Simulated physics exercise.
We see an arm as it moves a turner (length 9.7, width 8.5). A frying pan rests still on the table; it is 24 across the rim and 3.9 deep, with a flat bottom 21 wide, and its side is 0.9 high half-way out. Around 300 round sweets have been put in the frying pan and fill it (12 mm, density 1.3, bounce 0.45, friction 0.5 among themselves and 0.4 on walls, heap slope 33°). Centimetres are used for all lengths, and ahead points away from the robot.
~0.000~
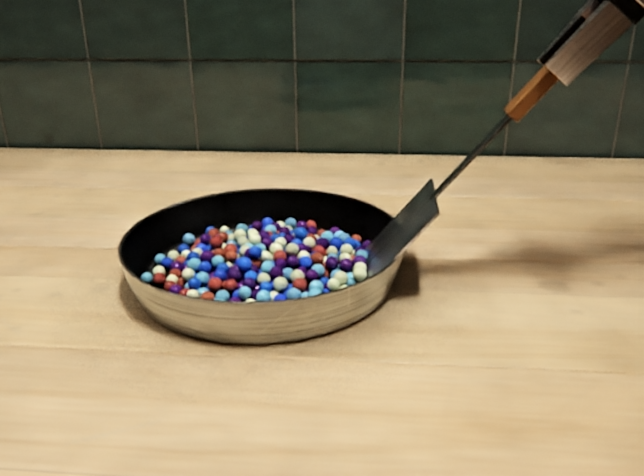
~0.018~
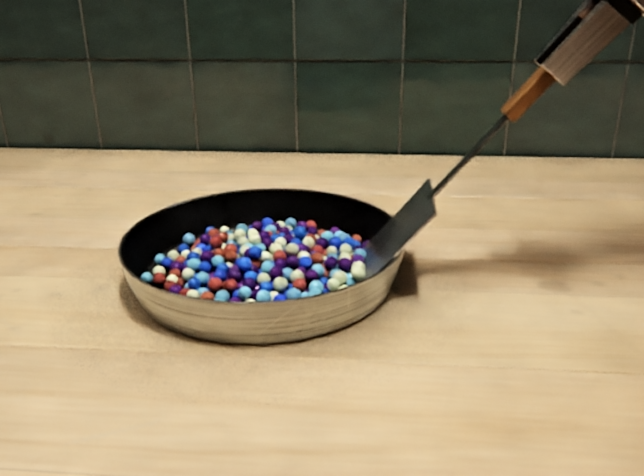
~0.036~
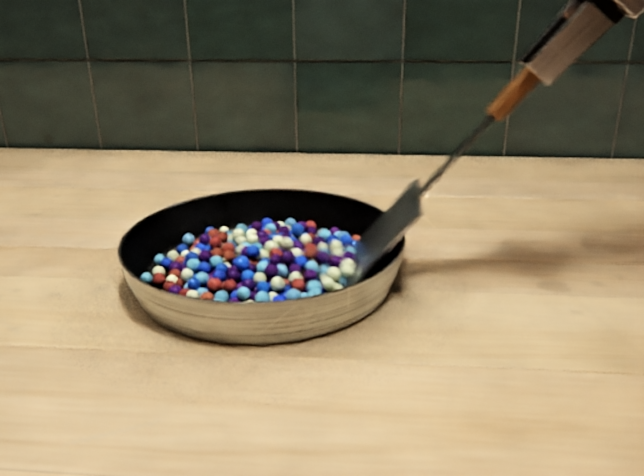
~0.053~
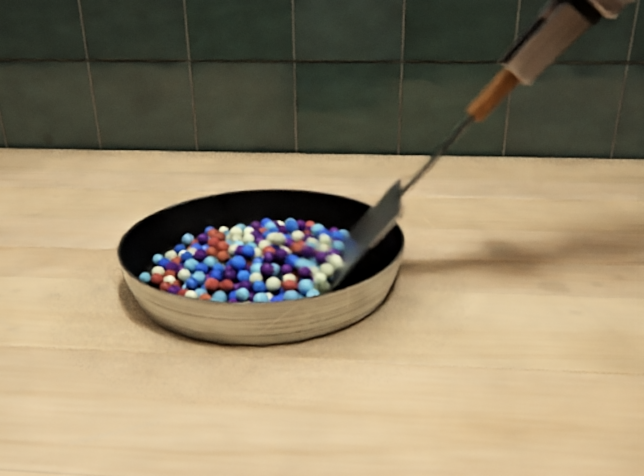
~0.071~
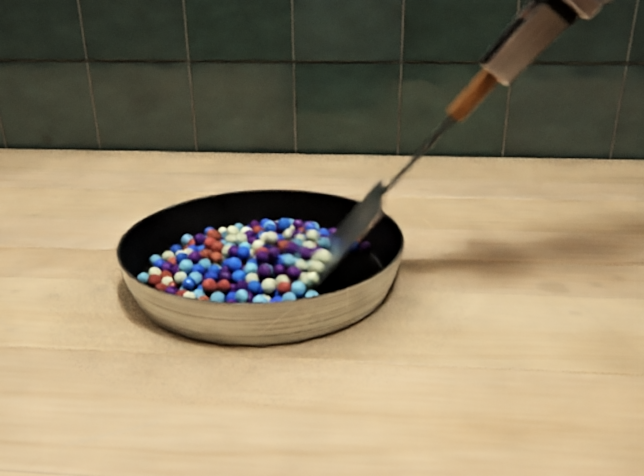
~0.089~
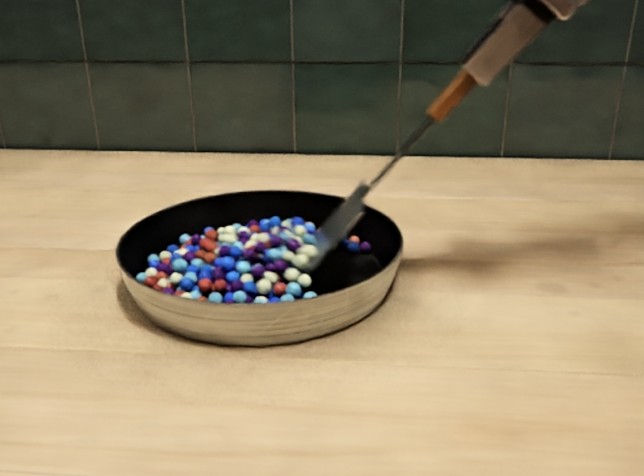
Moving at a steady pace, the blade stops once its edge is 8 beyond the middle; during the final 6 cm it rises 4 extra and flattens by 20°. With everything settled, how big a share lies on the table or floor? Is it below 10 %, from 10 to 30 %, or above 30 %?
From 10 to 30 %.
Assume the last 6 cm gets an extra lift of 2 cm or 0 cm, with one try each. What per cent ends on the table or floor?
Result, in order: Approx. 10 % and 0 %.
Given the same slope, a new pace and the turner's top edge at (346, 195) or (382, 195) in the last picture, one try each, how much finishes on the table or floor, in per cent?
Estimates: About 25 %, about 10 %.
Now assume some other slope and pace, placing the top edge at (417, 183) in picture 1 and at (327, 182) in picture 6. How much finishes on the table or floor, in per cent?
Roughly 15 %.
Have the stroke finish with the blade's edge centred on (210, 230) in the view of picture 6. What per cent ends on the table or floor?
I'd put it near 5 per cent.
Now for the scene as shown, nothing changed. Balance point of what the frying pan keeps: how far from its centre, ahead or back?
Roughly 4.0 cm ahead of the centre.
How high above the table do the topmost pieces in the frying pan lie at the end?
About 4.0 cm above the table.
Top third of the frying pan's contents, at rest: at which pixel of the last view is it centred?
The middle lies somewhere around (178, 253).
By 0.13 s, sloping 51°, highest piece 5 above the table; 297 in the frying pan.
By 0.18 s, sloping 43°, highest piece 6 above the table; 297 in the frying pan.
By 0.40 s, sloping 31°, highest piece 5 above the table; 244 in the frying pan, 50 on the table or floor, 3 on the blade or in flight.
By 1.45 s, sloping 31°, highest piece 4 above the table; 244 in the frying pan, 53 on the table or floor.
Final count, 244 in the frying pan, 53 on the table or floor. That is 18 % on the table or floor.
